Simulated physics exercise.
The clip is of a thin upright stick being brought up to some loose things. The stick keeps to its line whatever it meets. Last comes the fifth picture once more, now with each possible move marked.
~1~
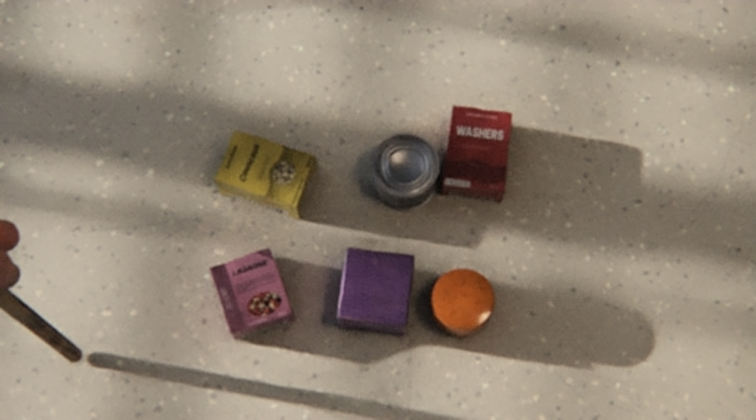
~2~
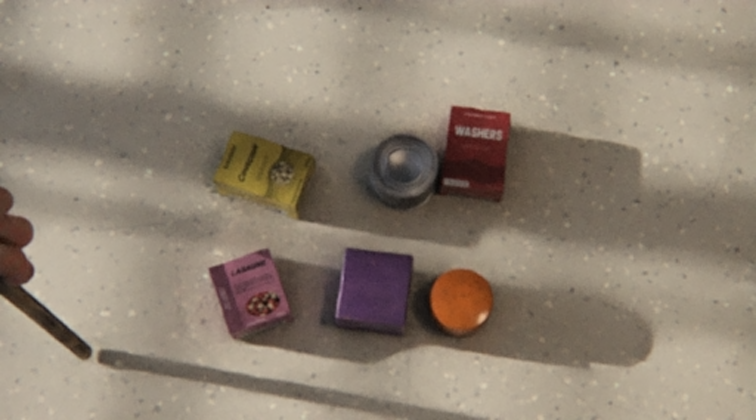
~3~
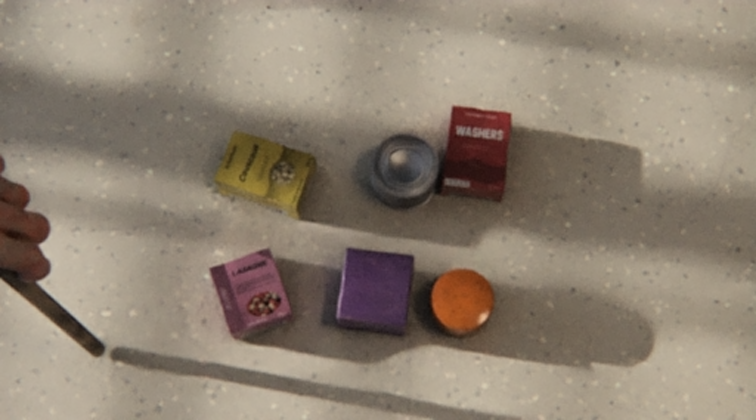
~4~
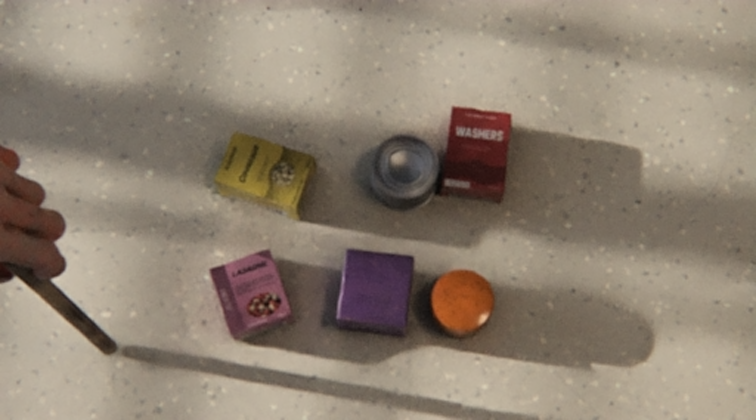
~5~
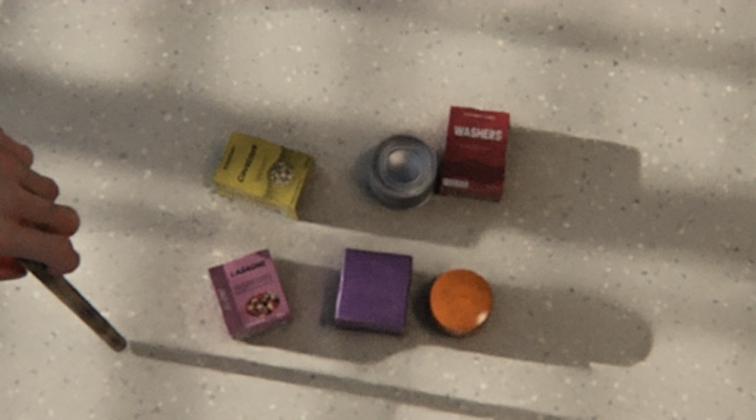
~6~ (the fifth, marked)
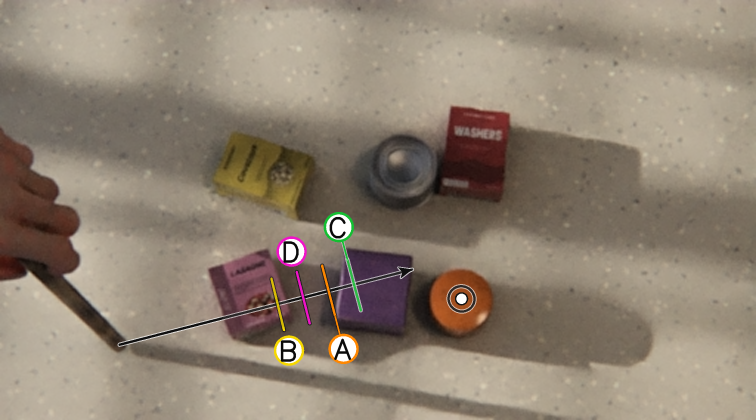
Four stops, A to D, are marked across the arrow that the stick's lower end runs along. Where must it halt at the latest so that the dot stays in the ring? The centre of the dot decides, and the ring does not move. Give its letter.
As far as tick C.
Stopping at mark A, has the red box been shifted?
By then, no.
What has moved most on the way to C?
The pink box has gone farthest.
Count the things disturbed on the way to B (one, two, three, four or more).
One.
On the marked copy, A at (329, 291); B at (278, 305); C at (354, 285); D at (303, 297); the arrow from (119, 345) to (412, 269); the white dot at (462, 299).
With C. Early on, foot of the stick (205, 323).
Further on, foot of the stick (290, 302); pink box (304, 260).
At the end, foot of the stick (354, 285); pink box (315, 243); purple block (394, 292); the dot is still in its ring.
As for the rest, A keeps the dot in but is short; B keeps the dot in but is short; D keeps the dot in but is short.
